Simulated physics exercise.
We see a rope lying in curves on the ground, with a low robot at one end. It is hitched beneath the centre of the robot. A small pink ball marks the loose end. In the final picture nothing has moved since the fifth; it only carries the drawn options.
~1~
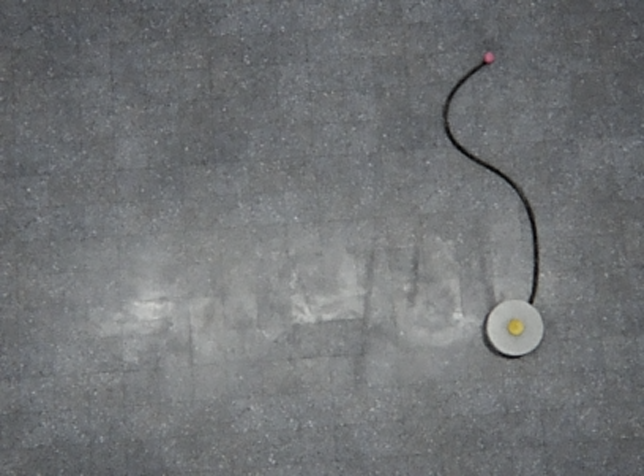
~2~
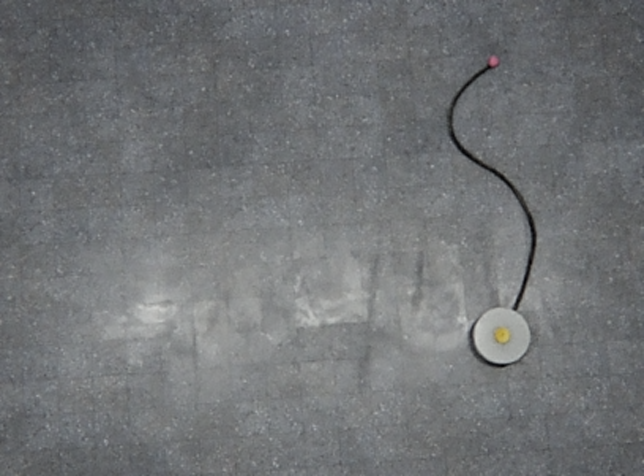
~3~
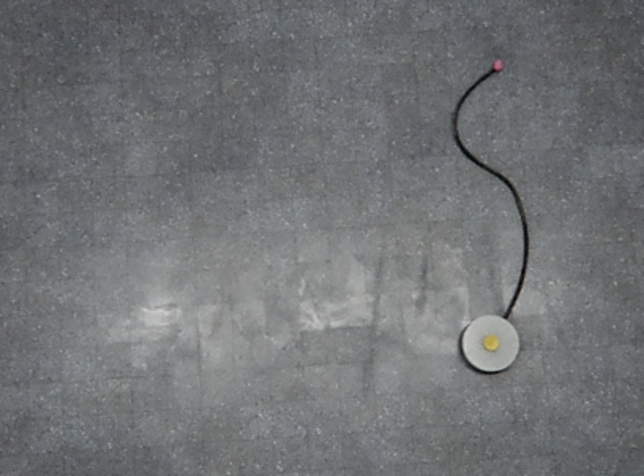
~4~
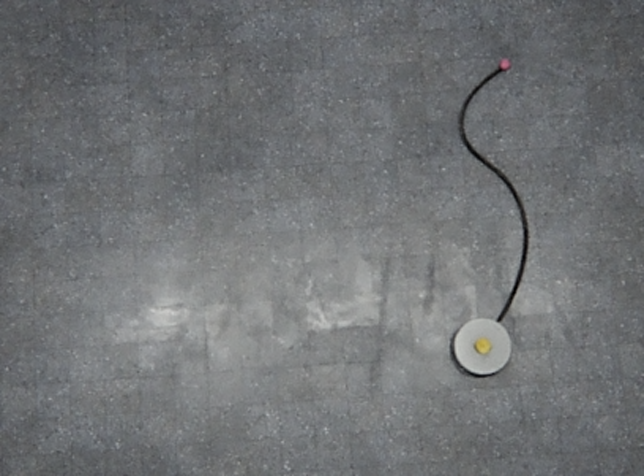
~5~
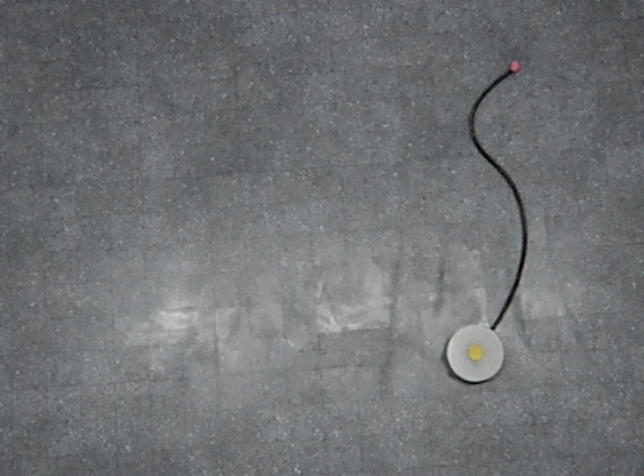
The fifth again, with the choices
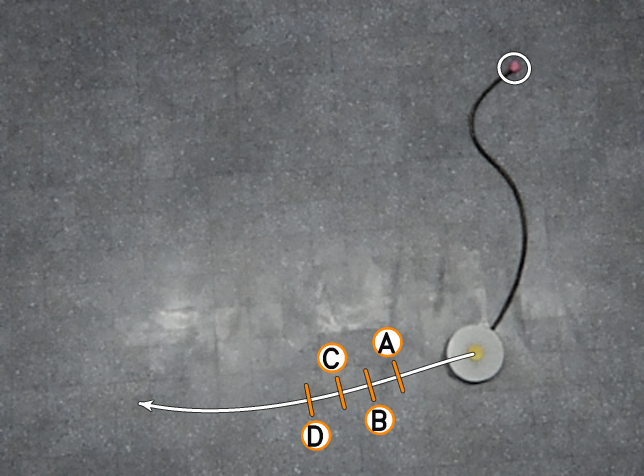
A round pale robot creeps down and left, pulling a curved black rope behind it.
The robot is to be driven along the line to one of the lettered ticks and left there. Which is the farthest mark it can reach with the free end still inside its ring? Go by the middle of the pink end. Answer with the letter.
The farthest safe stop is A.
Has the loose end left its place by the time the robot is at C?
By then, yes.
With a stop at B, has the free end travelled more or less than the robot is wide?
By then, less.
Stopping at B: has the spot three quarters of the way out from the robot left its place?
By then, yes.
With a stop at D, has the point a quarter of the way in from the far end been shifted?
Yes.
On the copy, A at (398, 377); B at (370, 385); C at (341, 393); D at (309, 400); the ring at (514, 68); the route from (473, 354) via (305, 401) to (140, 403).
On A. First, robot (448, 361), middle of the rope (508, 206), free end (515, 67).
Then, robot (421, 369), middle of the rope (493, 216), free end (514, 67).
Finally, robot (399, 376), middle of the rope (480, 225), free end (510, 71); the free end is still in its ring.
By contrast, B drags the free end to (501, 83); C drags the free end to (497, 101); D drags the free end to (493, 122).
